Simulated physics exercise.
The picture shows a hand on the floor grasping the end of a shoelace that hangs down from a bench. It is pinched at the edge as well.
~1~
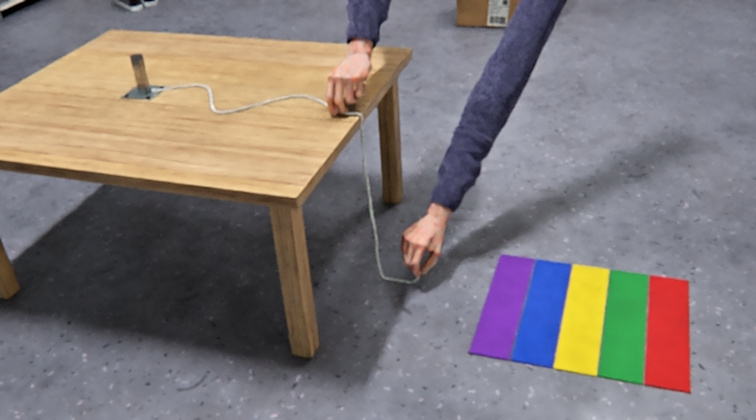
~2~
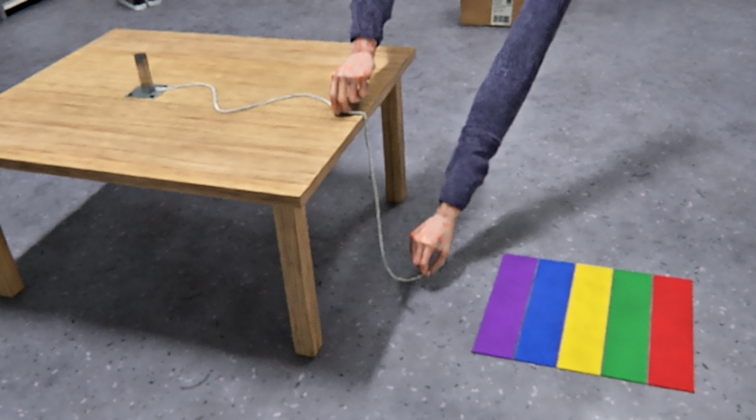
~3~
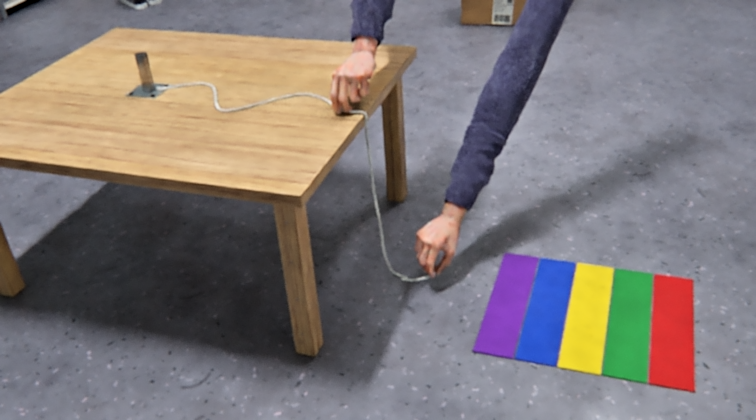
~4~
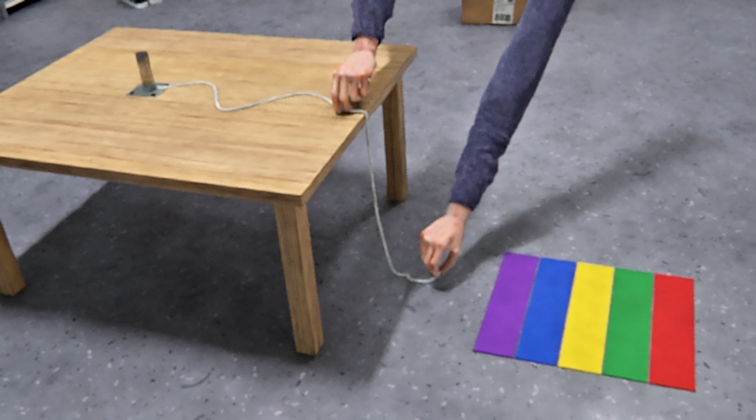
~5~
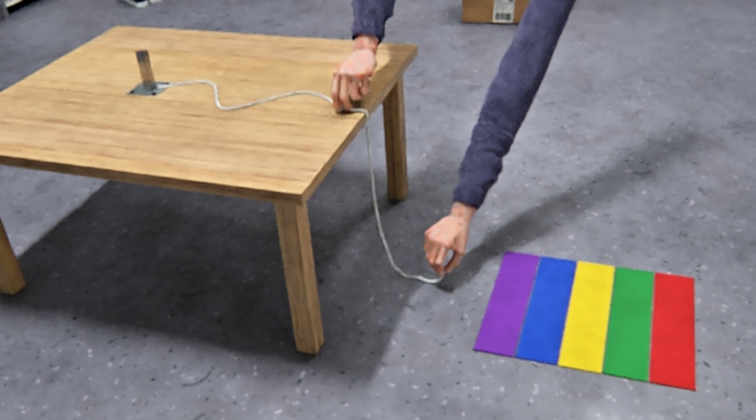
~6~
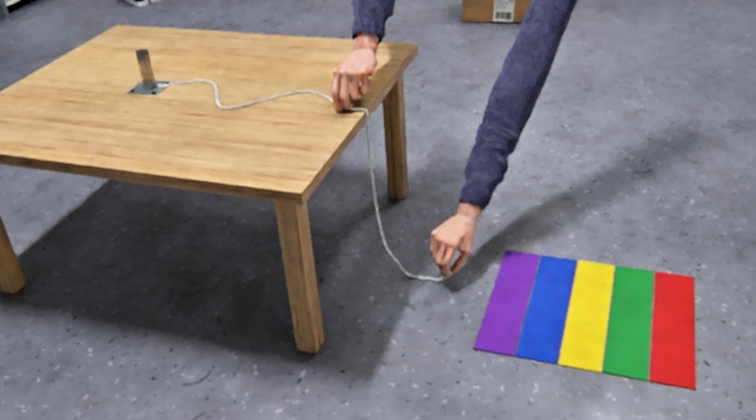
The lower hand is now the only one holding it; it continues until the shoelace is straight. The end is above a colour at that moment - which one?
The green one.
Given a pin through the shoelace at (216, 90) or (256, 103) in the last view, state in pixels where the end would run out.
Estimates in sequence: (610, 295) then (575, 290).
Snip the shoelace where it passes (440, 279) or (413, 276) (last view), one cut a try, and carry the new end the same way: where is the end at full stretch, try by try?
About (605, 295) and (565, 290).
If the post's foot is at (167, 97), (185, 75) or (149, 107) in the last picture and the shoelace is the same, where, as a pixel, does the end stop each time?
You'd get roughly (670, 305), (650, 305) and (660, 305), one for each try.
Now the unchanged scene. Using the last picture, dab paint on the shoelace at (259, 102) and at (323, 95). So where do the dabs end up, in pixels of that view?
End positions: About (301, 103) and about (368, 116).
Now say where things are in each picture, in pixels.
End (420, 273); purple (494, 336); blue (536, 343); yellow (578, 351); green (622, 358); red (667, 366), in the first picture.
End (429, 272); shoelace through (194, 85) (219, 111) (300, 95) (362, 117) (375, 190) (384, 259), in the second picture.
End (435, 273), in the third picture.
End (439, 272); shoelace through (195, 83) (220, 109) (301, 94) (364, 115) (373, 188) (388, 258), in the fourth picture.
End (444, 272), in the fifth picture.
End (450, 272); shoelace through (196, 81) (221, 107) (302, 92) (364, 113) (373, 186) (392, 256), in the sixth picture.
Soon after, end near (562, 289); over blue.
After that, end near (605, 296); over yellow.
At the stop, end near (631, 300); over green. It gets as far as the green strip.
